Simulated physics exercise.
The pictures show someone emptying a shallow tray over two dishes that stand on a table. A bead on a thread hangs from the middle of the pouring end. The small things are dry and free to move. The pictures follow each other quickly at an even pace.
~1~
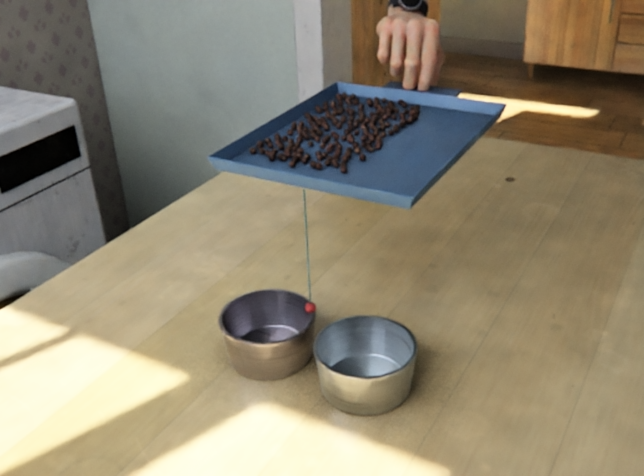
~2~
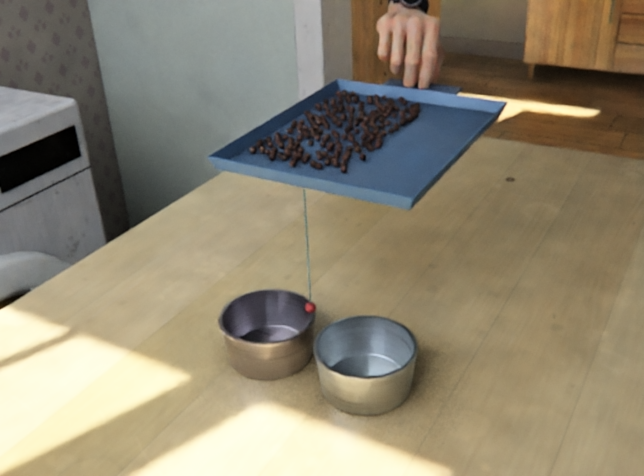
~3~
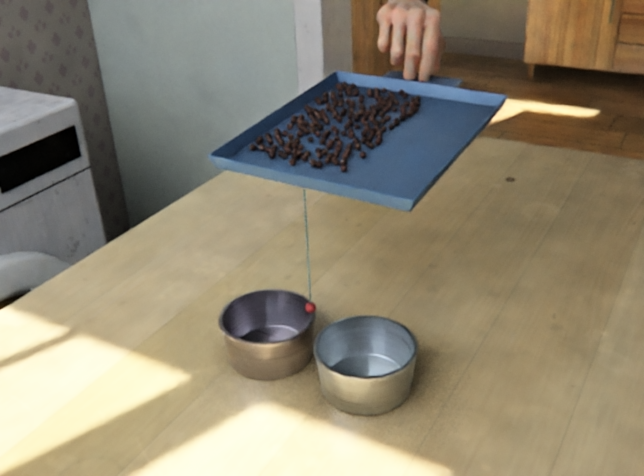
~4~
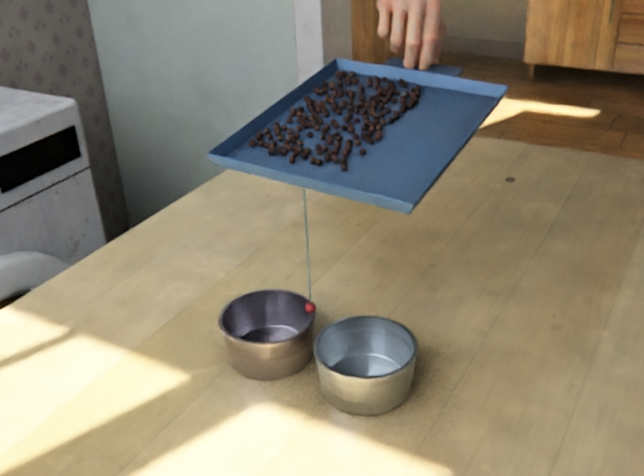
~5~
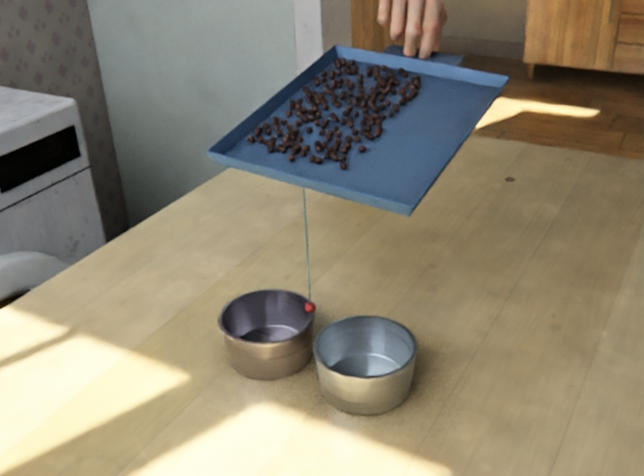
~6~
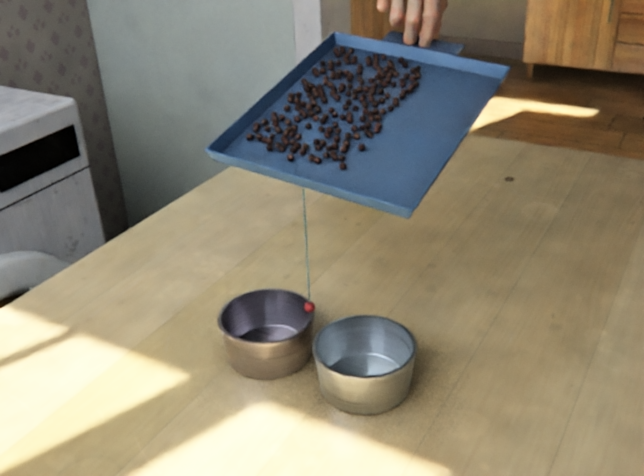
At first, a hand holds a blue tray of small dark brown berries nearly level above two metal dishes on a wooden table, a red bead hanging on a thread beneath. Then the hand raises the far side, tilting the tray slightly toward its near edge, while the berries spread a little.
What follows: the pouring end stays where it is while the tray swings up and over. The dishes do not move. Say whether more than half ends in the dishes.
In the dishes lies the larger part of it.
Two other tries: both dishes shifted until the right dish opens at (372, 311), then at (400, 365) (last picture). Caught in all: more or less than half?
The first try: The smaller part. The second: Most of it.
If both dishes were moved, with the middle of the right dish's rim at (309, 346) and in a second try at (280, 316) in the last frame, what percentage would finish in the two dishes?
About 10 and 0 per cent.
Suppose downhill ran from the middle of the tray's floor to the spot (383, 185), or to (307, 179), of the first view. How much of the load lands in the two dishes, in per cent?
About 60 and 60 per cent.
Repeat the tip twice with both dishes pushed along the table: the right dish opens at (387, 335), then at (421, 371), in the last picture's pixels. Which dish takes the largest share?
At the first place the right one, at the second the right-hand dish.
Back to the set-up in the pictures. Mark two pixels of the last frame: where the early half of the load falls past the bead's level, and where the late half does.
The first part at (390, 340); the rest at (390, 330).
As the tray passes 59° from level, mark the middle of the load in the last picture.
Around (376, 214).
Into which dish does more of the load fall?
That is the right dish.
Shortly afterwards, tray tipped steeply; near two thirds on the tray; a little in the right dish; a little outside both; a little in the air.
Next, tray tipped right over; only a few on the tray; the bulk in the right dish; near a quarter outside both; only a few in the air.
Some moments later, tray tipped past a quarter turn; the bulk in the right dish; near a quarter outside both.
In the end, tray tipped past a quarter turn; the bulk in the right dish; none at all in the left dish; near a quarter outside both.
